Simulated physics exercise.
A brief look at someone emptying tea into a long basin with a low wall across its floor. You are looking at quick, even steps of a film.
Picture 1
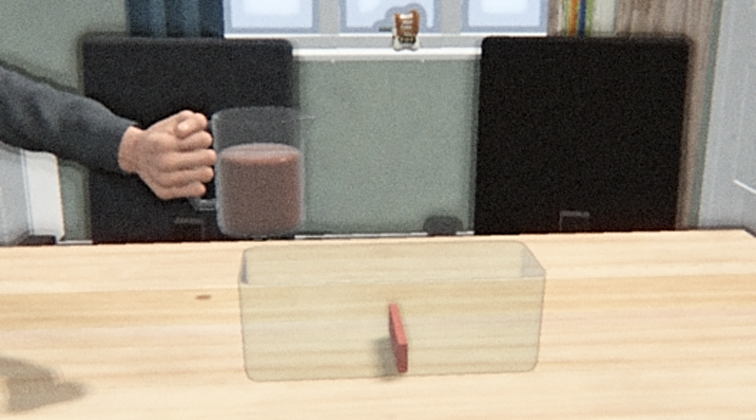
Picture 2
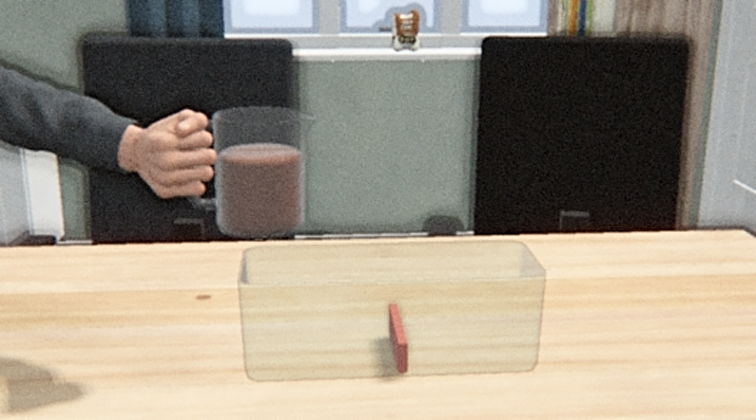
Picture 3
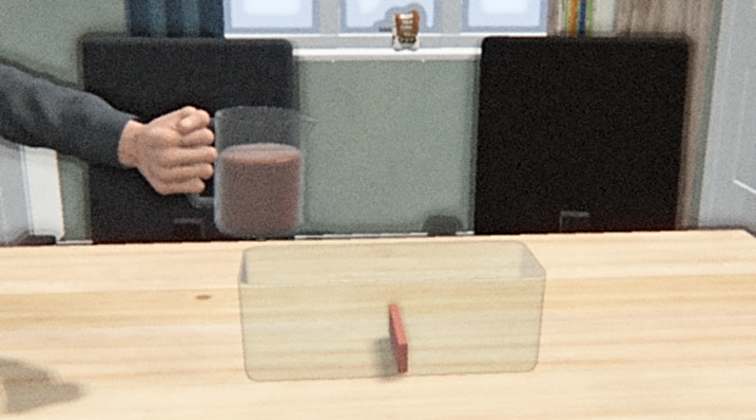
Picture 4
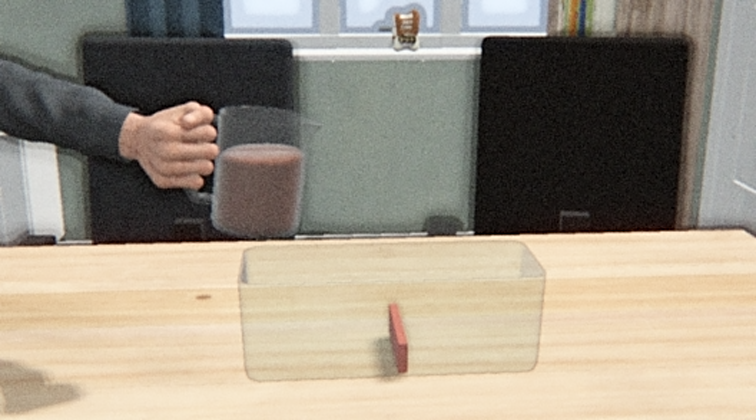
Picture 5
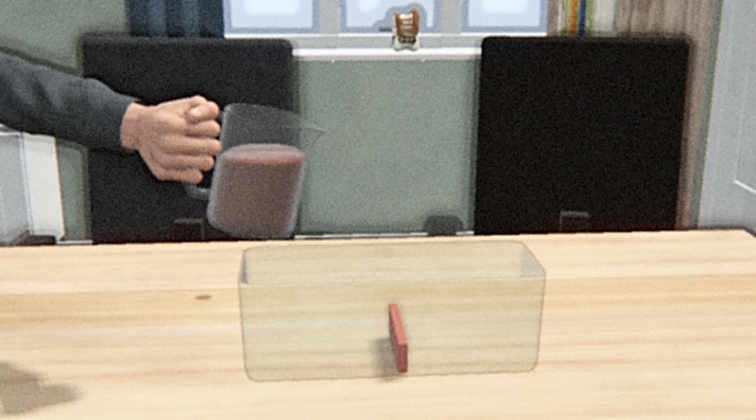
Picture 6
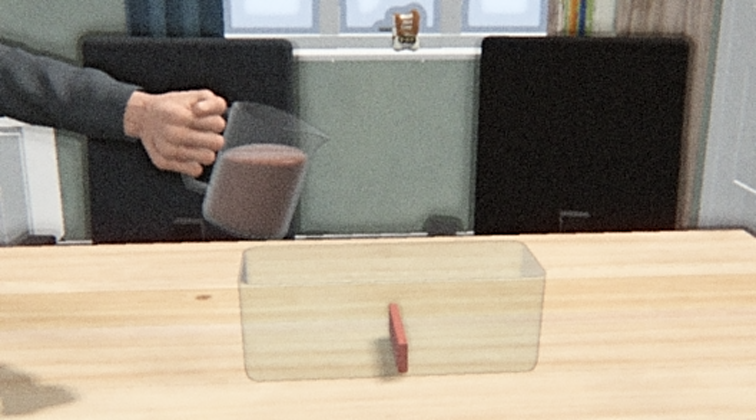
A hand slowly tilts a clear jug of tea rightward above a long basin.
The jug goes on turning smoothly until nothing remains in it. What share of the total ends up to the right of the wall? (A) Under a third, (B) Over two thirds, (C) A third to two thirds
A, under a third.
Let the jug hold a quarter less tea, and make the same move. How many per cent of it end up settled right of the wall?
It would be somewhere near 5 %.
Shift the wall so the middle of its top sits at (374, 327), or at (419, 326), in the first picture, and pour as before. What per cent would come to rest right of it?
First try: Roughly 80 per cent; second try: 5 per cent.
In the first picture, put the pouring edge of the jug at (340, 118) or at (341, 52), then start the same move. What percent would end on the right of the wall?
First try 70 %, second try 90 %.
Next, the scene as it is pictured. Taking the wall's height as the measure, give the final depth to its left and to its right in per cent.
60 left, 10 right, give or take.
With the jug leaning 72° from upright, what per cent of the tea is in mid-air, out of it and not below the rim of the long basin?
Roughly 10 percent.
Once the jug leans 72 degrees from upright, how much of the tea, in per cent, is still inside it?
90 %.
A moment on, the jug is tipped part way and 92 per cent is still to pour, 0 is left of the wall and 0 right of it.
Next, the jug is tipped on its side and 46 per cent is still to pour, 33 is left of the wall and 2 right of it.
Then the jug is tipped on its side and 16 per cent is still to pour, 67 is left of the wall and 11 right of it.
Later the jug is tipped on its side and 5 per cent is still to pour, 81 is left of the wall and 12 right of it.
In the end 86 per cent lies left of the wall, 12 right of it and 1 outside.
